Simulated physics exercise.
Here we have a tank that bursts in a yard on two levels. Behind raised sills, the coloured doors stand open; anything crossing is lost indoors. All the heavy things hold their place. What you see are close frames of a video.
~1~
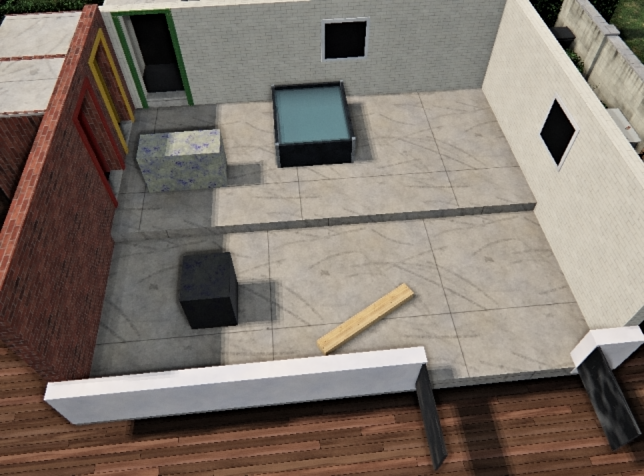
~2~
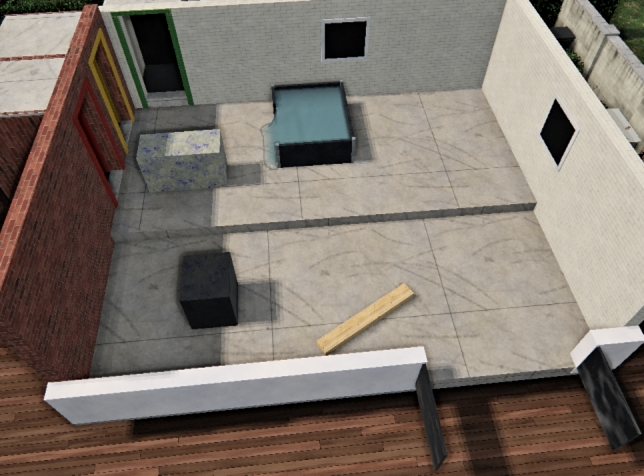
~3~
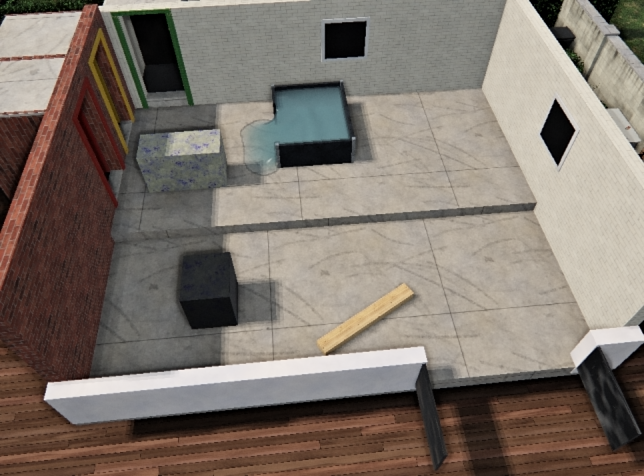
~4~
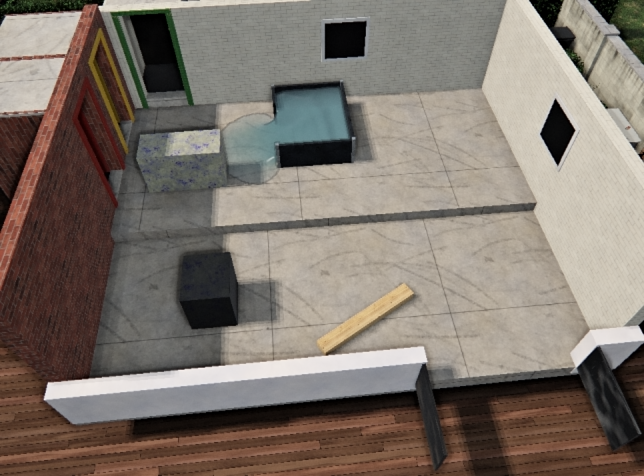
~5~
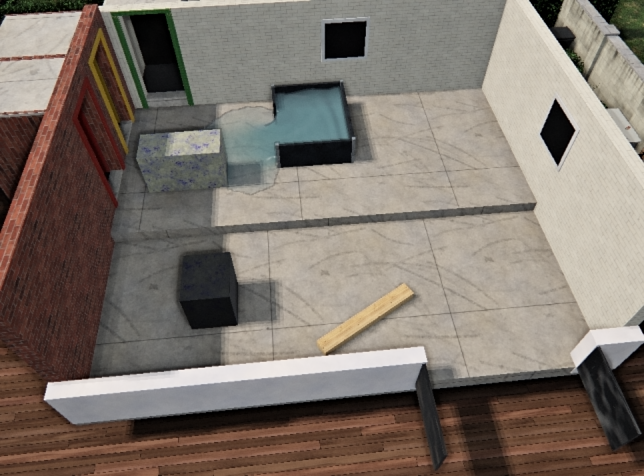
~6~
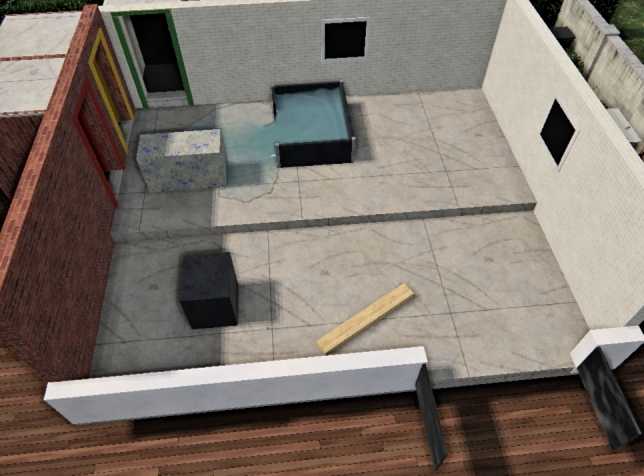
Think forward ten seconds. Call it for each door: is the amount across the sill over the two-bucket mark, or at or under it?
My call: The yellow door over the mark, the red door over the mark, the green door at or under the mark.
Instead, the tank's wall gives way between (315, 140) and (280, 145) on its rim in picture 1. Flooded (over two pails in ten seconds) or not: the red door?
The red door falls short.
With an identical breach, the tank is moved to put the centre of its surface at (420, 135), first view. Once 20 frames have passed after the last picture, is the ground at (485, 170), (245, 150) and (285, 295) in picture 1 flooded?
Bone-dry, soaked, soaked.
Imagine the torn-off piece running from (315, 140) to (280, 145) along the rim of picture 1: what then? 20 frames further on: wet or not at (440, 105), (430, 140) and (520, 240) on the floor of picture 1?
Untouched, untouched, untouched.
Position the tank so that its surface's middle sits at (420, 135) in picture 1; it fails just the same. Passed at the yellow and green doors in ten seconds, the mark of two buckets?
Checking both, the yellow door stays safely beneath while the green door stays safely beneath.
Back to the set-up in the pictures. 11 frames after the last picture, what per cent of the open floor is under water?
Roughly 20 %.
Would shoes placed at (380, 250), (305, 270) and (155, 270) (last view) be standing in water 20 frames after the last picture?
Lab note, in the order given: Unwetted, wet through, wet through.
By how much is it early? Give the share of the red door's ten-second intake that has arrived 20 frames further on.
I'd put it at 60 percent.
A moment on, water covers 15 % of the floor; the yellow door under two buckets in, the red door not reached, the green door wet at the sill, nothing in.
Next, water covers 20 % of the floor; the yellow door over two buckets in, the red door under two buckets in, the green door wet at the sill, nothing in.
Then, water covers 30 % of the floor; the yellow door far over two buckets in, the red door over two buckets in, the green door wet at the sill, nothing in.
Later, water covers 40 % of the floor; the yellow door far over two buckets in, the red door over two buckets in, the green door wet at the sill, nothing in.
In the end, water covers 55 % of the floor; the yellow door far over two buckets in, the red door over two buckets in, the green door wet at the sill, nothing in.
